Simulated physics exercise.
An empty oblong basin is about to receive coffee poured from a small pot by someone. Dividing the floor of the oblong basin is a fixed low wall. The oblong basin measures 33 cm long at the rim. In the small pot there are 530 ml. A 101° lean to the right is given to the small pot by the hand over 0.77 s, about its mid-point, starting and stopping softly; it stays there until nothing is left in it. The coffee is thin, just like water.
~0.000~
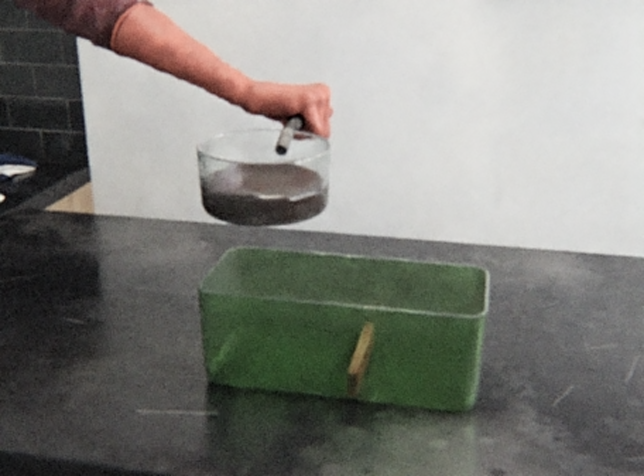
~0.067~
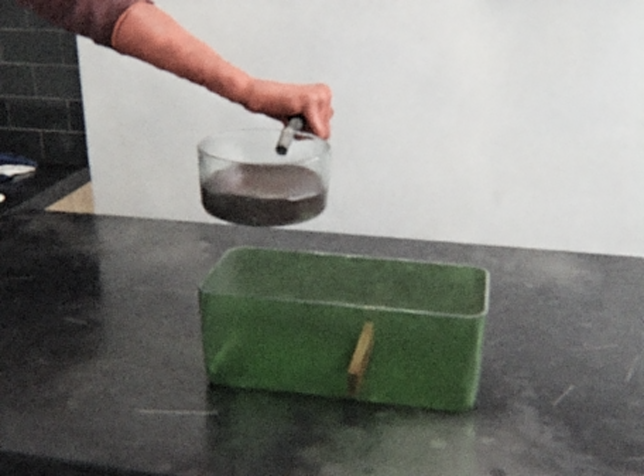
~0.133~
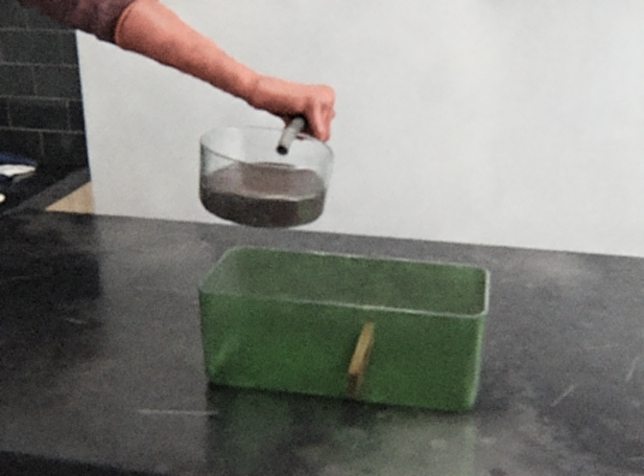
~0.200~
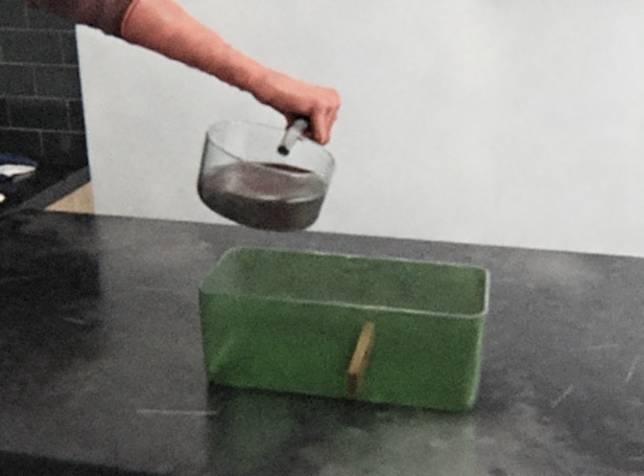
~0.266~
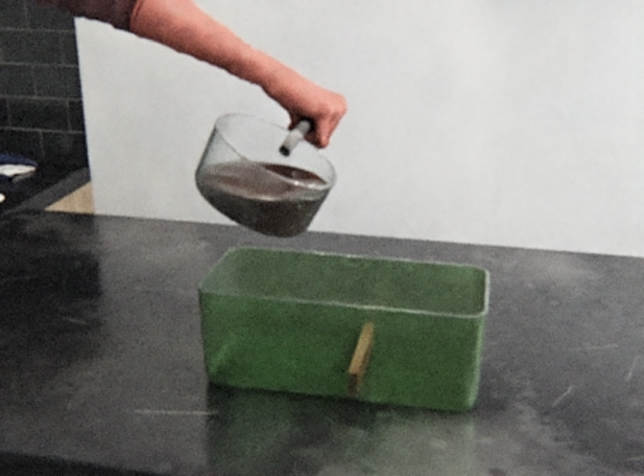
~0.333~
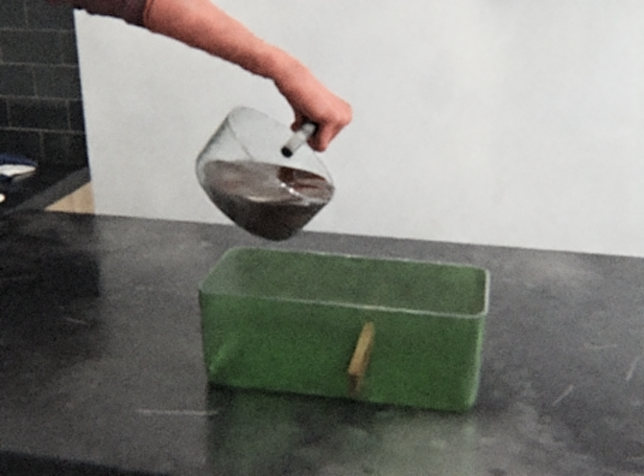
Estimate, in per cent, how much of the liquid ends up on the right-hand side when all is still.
39 %.
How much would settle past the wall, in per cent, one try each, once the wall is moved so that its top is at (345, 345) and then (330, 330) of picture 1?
First 60, then 90 per cent.
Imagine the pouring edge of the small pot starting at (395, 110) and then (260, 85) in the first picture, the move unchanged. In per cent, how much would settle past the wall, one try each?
Some 85 and 15 per cent, in that order.
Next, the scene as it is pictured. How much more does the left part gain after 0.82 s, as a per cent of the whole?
Some 16 per cent.
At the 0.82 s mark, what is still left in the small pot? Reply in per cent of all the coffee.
Near 10 in a hundred.
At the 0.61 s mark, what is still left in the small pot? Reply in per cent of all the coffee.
I'd put it near 34 percent.
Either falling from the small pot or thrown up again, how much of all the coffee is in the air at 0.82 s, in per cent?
Airborne share: Near 7 %.
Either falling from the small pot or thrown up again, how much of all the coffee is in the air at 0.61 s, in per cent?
About 28 per cent.
After 0.61 s the tilt is 91° and 34 per cent is still to pour, 16 is left of the wall and 22 right of it.
After 0.82 s the tilt is 101° and 10 per cent is still to pour, 44 is left of the wall and 38 right of it.
After 1.04 s the tilt is 101° and 1 per cent is still to pour, 58 is left of the wall and 39 right of it.
After 1.27 s the tilt is 101° and 0 per cent is still to pour, 60 is left of the wall and 39 right of it.
In the end 60 per cent lies left of the wall, 39 right of it and 1 outside.
